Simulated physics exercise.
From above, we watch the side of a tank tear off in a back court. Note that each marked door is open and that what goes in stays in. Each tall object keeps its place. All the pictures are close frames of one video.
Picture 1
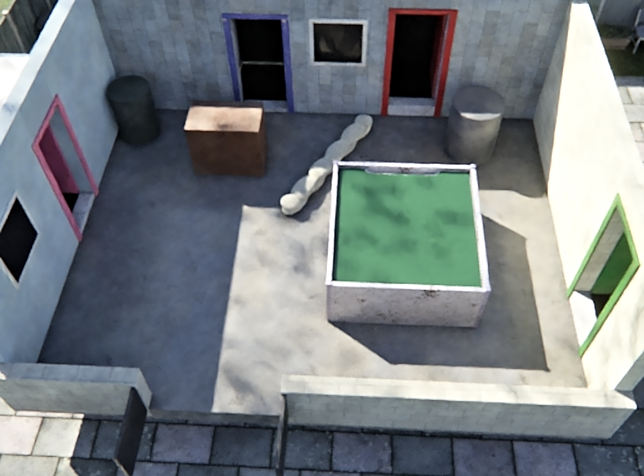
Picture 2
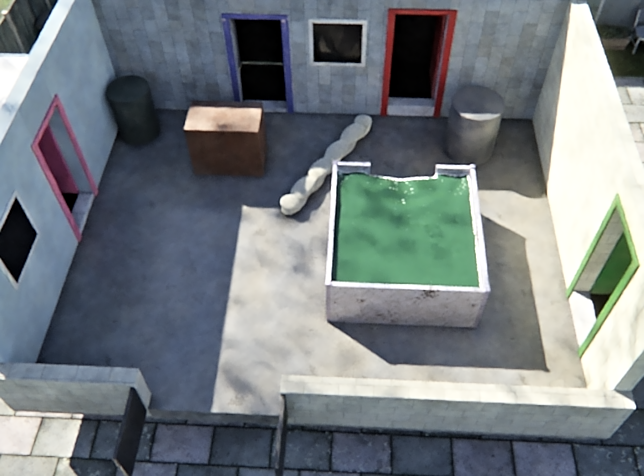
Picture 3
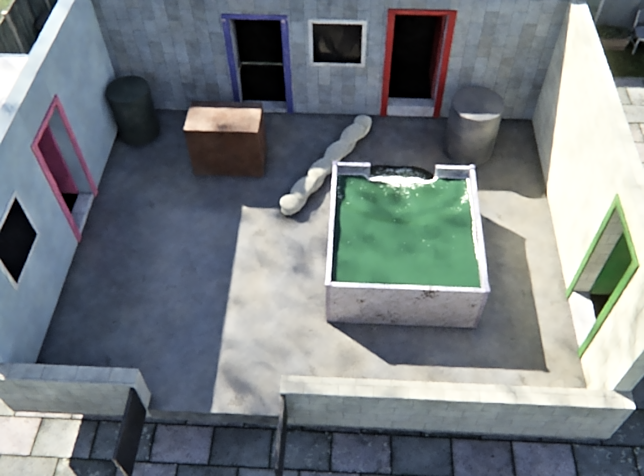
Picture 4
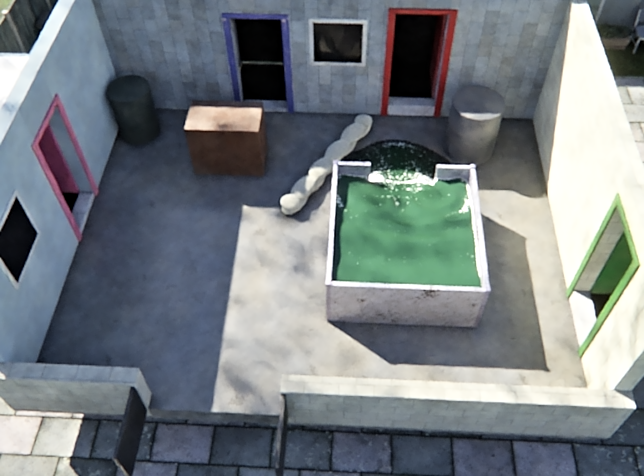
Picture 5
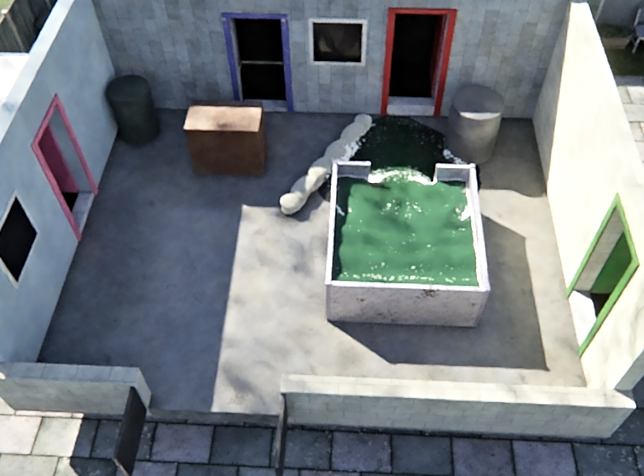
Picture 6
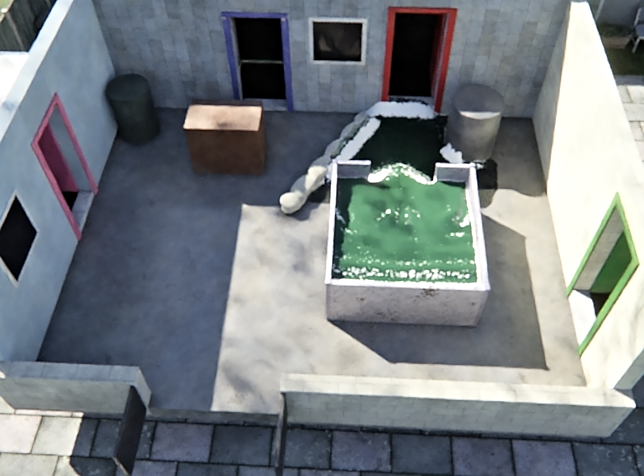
A large open tank of green liquid sat still in a walled court until its far side gave way, and the liquid poured out through the gap, spreading back across the ground toward the red-framed doorway.
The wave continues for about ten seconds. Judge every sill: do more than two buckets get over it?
At the end, blue door: Little enough water; red door: Too much water; pink door: Little enough water; green door: Little enough water.
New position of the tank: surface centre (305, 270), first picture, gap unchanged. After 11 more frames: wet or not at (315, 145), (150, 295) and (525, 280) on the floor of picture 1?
In order: Submerged, untouched, untouched.
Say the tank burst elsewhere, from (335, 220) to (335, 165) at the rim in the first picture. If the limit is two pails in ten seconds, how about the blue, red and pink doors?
The blue one exceeds the limit, the red one remains below, and the pink one exceeds the limit.
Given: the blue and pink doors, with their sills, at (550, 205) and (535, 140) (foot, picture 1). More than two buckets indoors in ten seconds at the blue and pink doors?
The blue one crosses the limit, while the pink one crosses the limit.
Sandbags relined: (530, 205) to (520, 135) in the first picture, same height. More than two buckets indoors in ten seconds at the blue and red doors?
Door by door, the blue door tops the threshold but the red door tops the threshold.
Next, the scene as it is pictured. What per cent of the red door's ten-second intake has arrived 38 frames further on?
Around 100 in a hundred.
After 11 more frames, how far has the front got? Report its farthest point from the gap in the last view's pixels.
I'd point to (179, 114).
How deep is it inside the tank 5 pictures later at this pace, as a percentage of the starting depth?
About 70 %.
A moment on, water covers 20 % of the floor; the blue door wet at the sill, nothing in, the red door far over two buckets in, the pink door not reached, the green door not reached.
Next, water covers 30 % of the floor; the blue door wet at the sill, nothing in, the red door far over two buckets in, the pink door not reached, the green door not reached.
Then, water covers 45 % of the floor; the blue door wet at the sill, nothing in, the red door far over two buckets in, the pink door not reached, the green door wet at the sill, nothing in.
Later, water covers 85 % of the floor; the blue door wet at the sill, nothing in, the red door far over two buckets in, the pink door wet at the sill, nothing in, the green door wet at the sill, nothing in.
In the end, water covers 90 % of the floor; the blue door wet at the sill, nothing in, the red door far over two buckets in, the pink door wet at the sill, nothing in, the green door wet at the sill, nothing in.
